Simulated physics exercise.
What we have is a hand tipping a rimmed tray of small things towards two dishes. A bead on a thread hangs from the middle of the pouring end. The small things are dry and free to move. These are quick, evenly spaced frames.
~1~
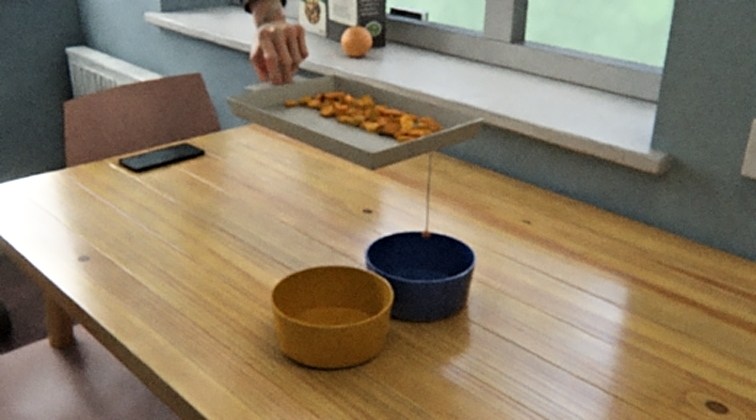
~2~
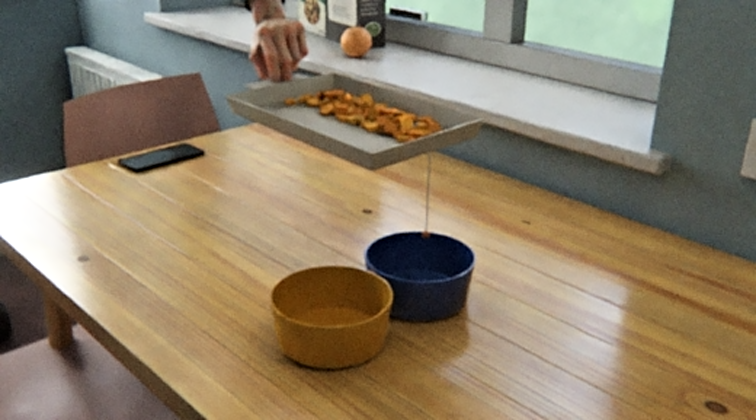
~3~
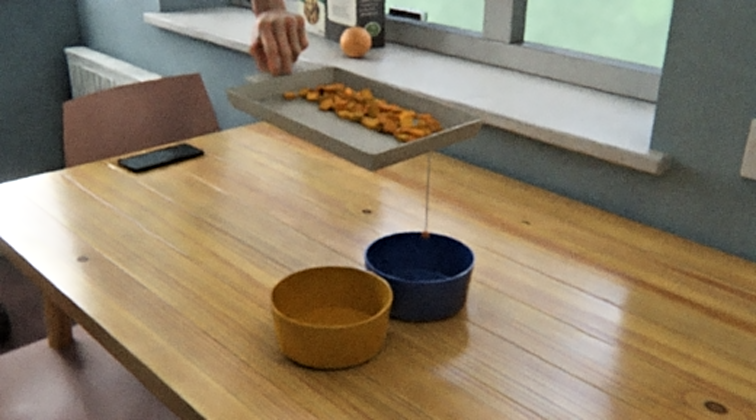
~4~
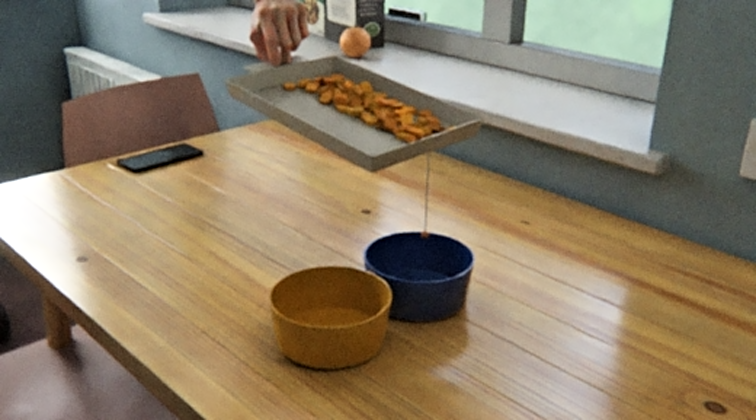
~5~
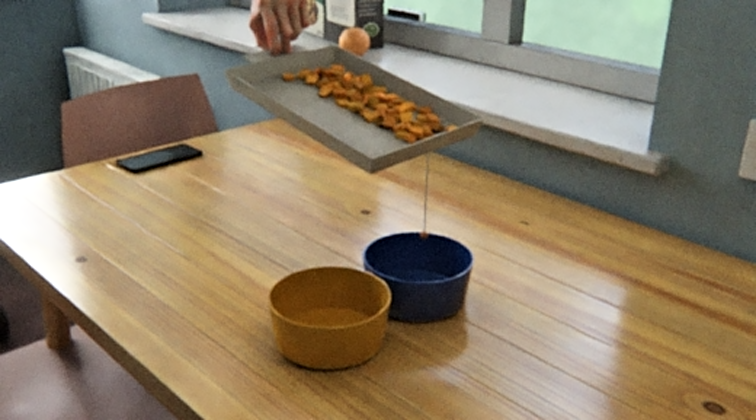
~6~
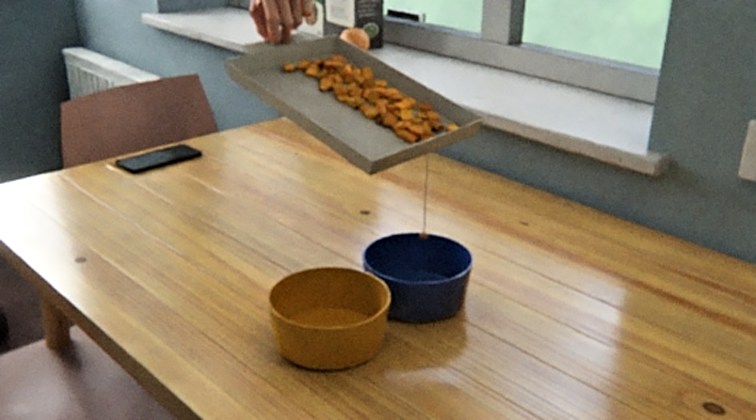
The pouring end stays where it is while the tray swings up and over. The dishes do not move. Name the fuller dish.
Fuller: The right dish.
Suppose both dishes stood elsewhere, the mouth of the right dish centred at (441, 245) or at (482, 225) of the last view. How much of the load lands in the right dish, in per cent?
Near 30 % and 0 %.
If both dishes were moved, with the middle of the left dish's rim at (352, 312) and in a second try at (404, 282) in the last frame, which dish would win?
The first try: The right-hand dish. The second: The left-hand dish.
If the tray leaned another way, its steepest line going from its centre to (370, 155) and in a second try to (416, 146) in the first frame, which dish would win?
The first try: The right dish. The second: The right-hand dish.
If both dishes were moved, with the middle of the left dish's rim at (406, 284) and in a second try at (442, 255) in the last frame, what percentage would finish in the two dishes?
In turn 100 and 50 in a hundred.
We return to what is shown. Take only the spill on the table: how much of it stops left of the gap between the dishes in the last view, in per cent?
Some 0 per cent.
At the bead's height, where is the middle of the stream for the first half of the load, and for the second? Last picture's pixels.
Early half (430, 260), late half (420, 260).
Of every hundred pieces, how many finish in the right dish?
Close to 50 per cent.
Shortly afterwards, tray tipped steeply; all but a few on the tray; a little in the air.
Next, tray tipped right over; the bulk on the tray; a little in the left dish; a little in the right dish; a little outside both; only a few in the air.
Some moments later, tray tipped past a quarter turn; a little in the left dish; near half in the right dish; near a third outside both.
In the end, tray tipped past a quarter turn; a little in the left dish; near half in the right dish; near a third outside both.
